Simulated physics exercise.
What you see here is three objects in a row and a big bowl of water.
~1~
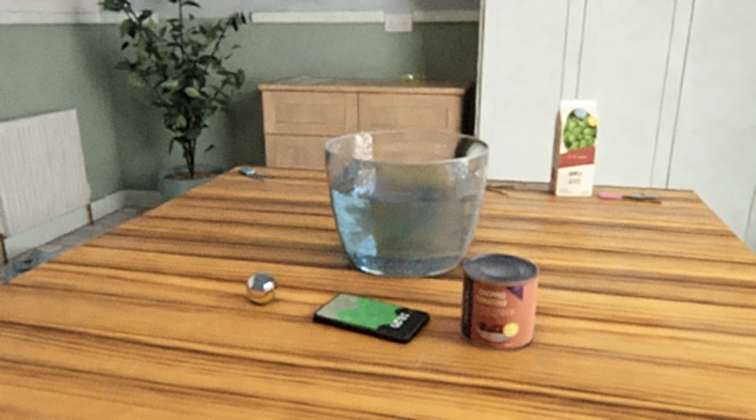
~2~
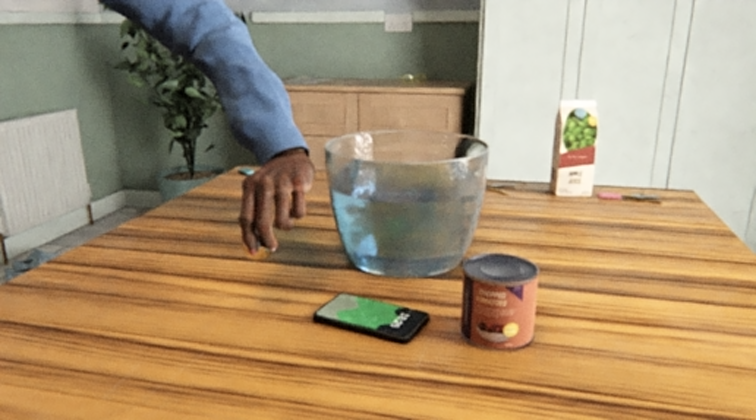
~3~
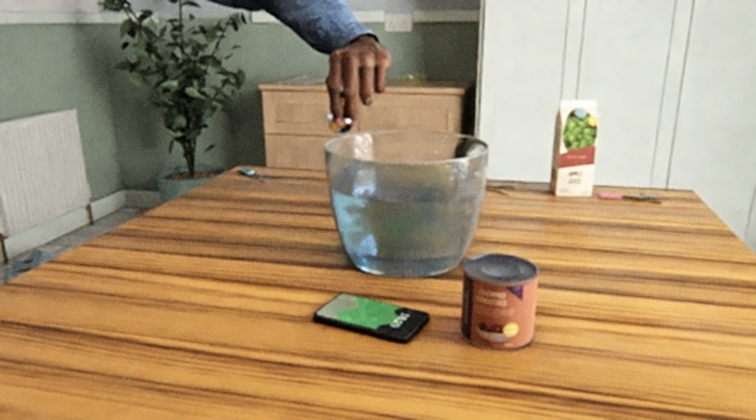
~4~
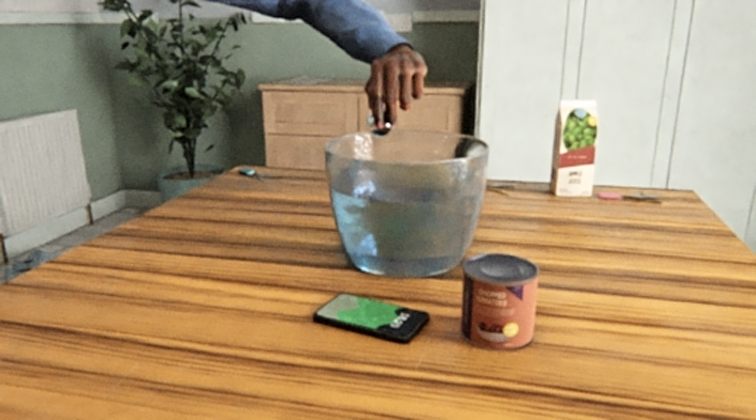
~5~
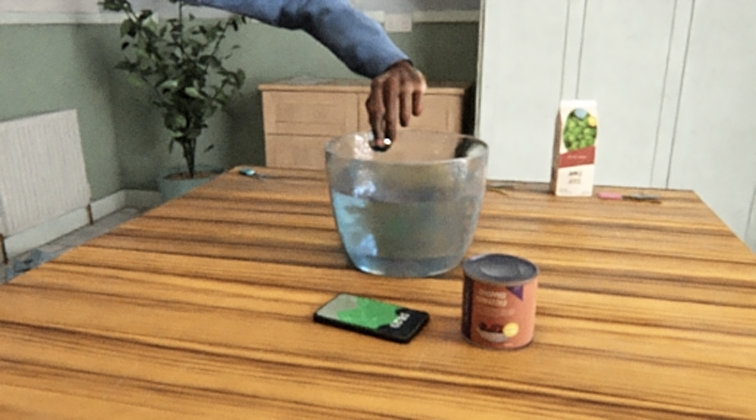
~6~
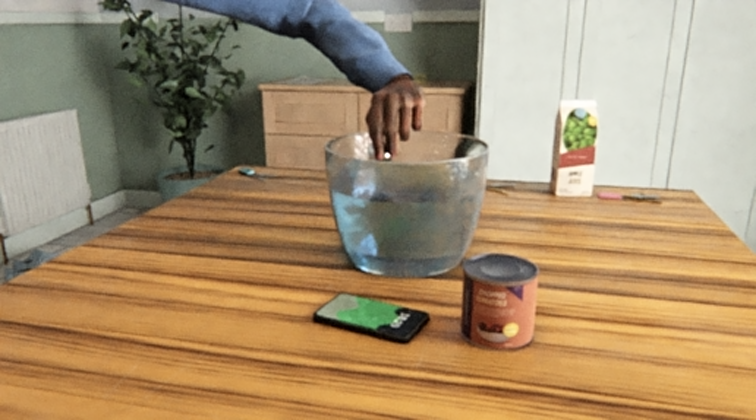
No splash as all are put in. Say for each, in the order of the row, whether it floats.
Under; under; under.
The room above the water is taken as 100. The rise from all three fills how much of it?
About 26 percent.
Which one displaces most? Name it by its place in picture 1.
Result: The rightmost of the three.
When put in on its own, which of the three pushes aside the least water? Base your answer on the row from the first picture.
Go with the piece on the far left.
A moment on, the steel ball drops to the bottom.
Further on, the phone drops to the bottom.
When it is over, the tin of food drops to the bottom; afloat, none of them.
